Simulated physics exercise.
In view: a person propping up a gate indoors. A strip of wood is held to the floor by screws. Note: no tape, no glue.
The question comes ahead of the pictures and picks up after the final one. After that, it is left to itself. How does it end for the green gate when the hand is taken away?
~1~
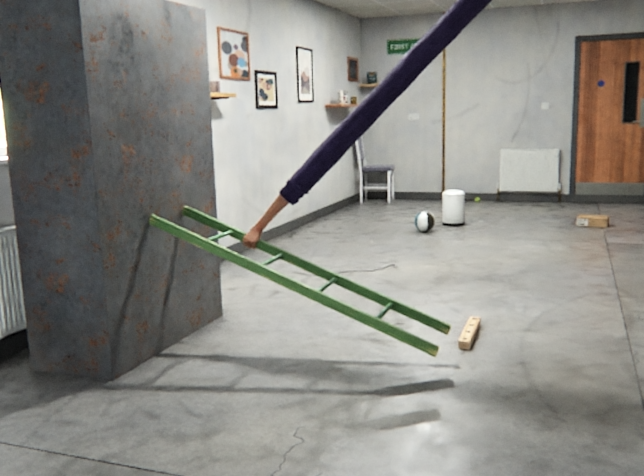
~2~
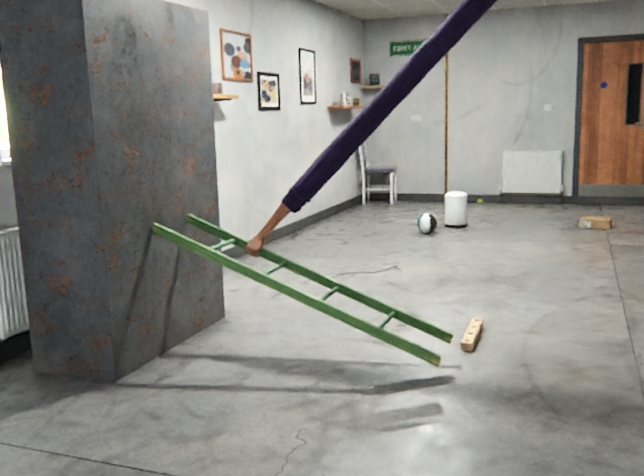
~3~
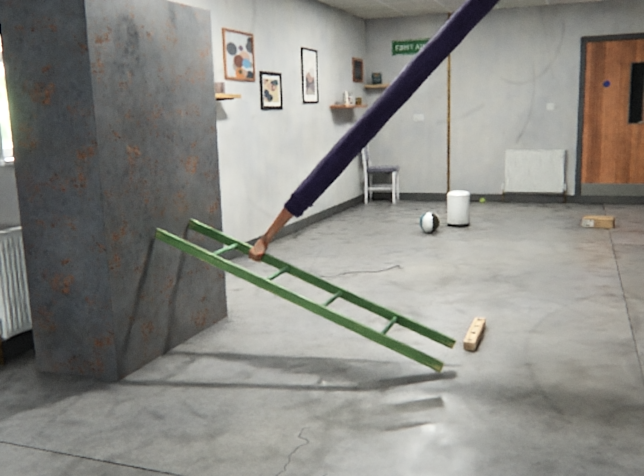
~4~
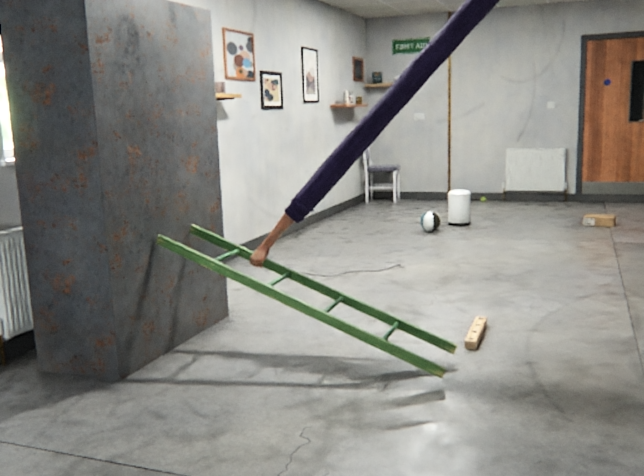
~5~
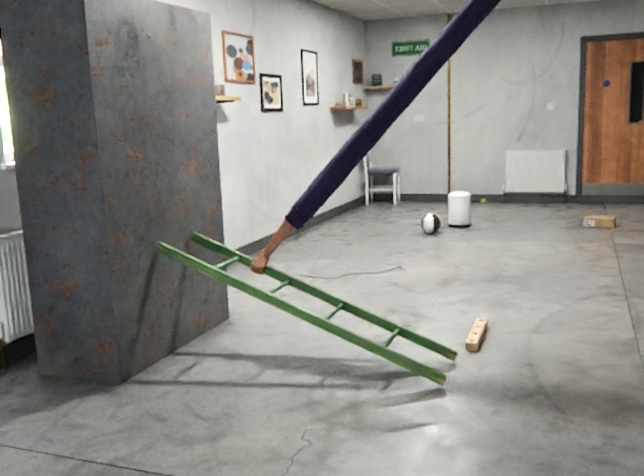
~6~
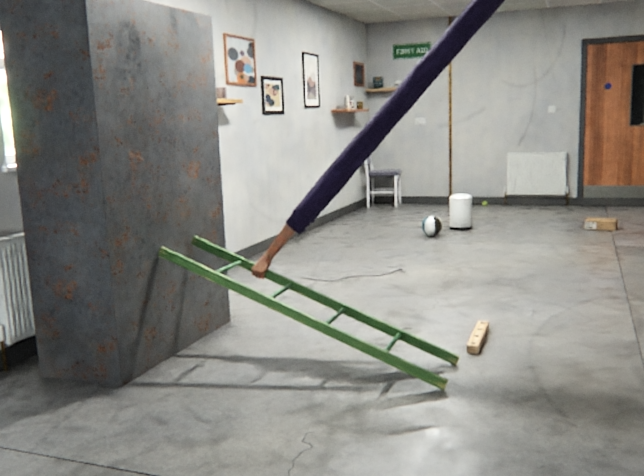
It drops.
Then, 0.20 s later than the last frame, green gate tilted by 5° near (310, 318).
Then, 0.30 s later than the last frame, green gate tilted by 14° near (315, 341).
Then, 0.40 s later than the last frame, green gate tilted by 21° near (317, 355).
When it is over, the green gate slides out and falls, near (317, 359).
